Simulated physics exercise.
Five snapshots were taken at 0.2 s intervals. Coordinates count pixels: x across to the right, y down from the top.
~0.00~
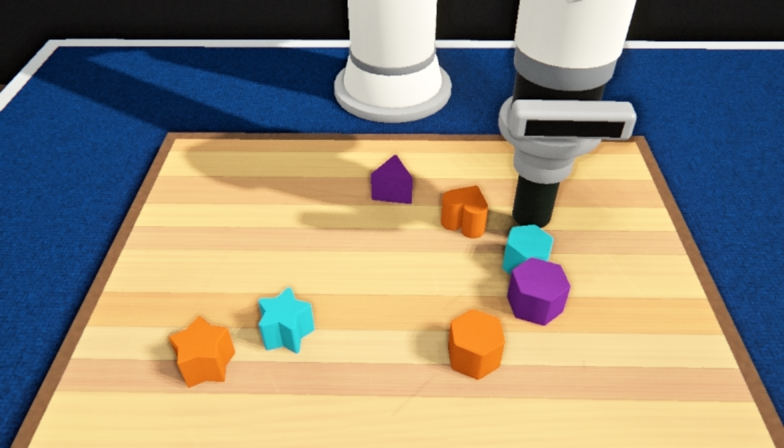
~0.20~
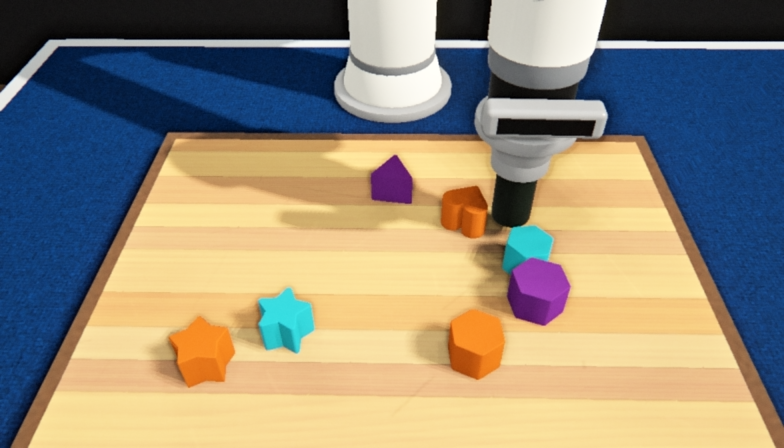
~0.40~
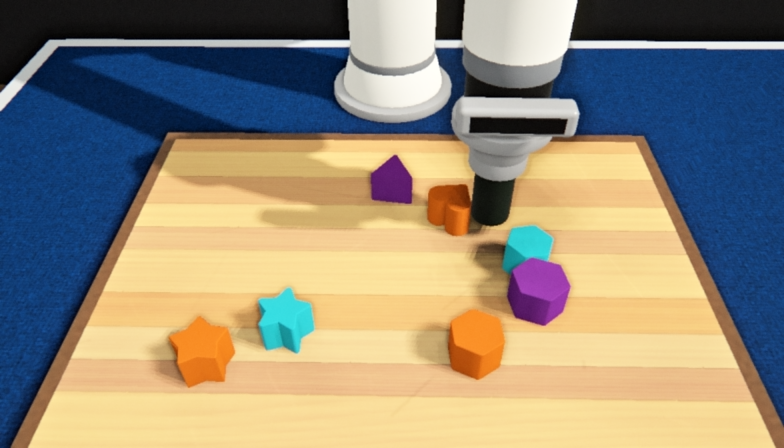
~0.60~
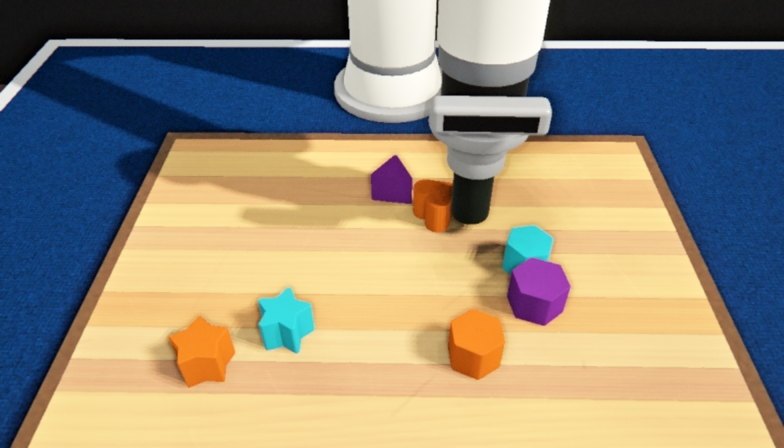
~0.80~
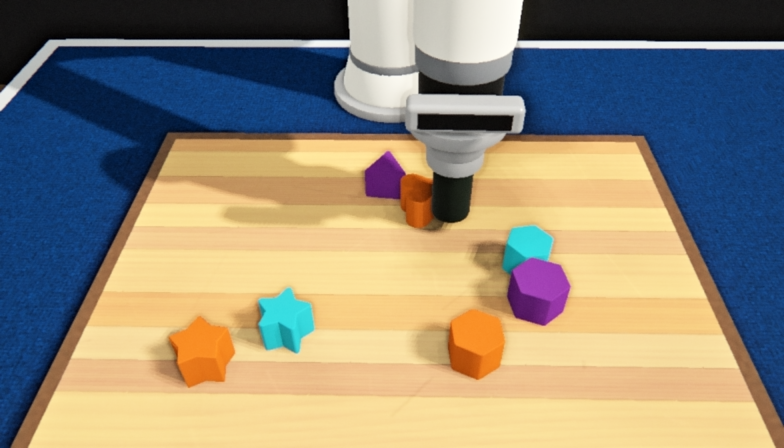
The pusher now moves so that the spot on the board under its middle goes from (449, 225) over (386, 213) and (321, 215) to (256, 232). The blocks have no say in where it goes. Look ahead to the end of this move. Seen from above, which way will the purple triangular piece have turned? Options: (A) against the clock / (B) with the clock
Correct choice: A.
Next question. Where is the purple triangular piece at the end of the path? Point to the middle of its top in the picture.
Located at (366, 145).
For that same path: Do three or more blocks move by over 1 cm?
My answer is no.
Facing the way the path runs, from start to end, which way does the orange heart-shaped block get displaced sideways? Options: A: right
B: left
A.
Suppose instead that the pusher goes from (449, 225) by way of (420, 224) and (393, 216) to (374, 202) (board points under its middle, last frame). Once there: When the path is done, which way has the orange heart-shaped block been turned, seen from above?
Turns clockwise.
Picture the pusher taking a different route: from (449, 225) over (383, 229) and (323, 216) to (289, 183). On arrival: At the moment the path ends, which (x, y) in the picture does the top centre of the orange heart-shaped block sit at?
The point I'd pick in the picture is (392, 179).
The first path, step by step. One third of the way, pusher (385, 199); purple triangular piece (367, 146), turned 45° anticlockwise; orange heart-shaped block (375, 165), turned 55° clockwise.
Two thirds of the way, pusher (319, 202); purple triangular piece (366, 145), turned 45° anticlockwise; orange heart-shaped block (373, 164), turned 65° clockwise.
At the end, pusher (253, 218); purple triangular piece (366, 145), turned 45° anticlockwise; orange heart-shaped block (373, 164), turned 65° clockwise; turquoise hexagon in place.
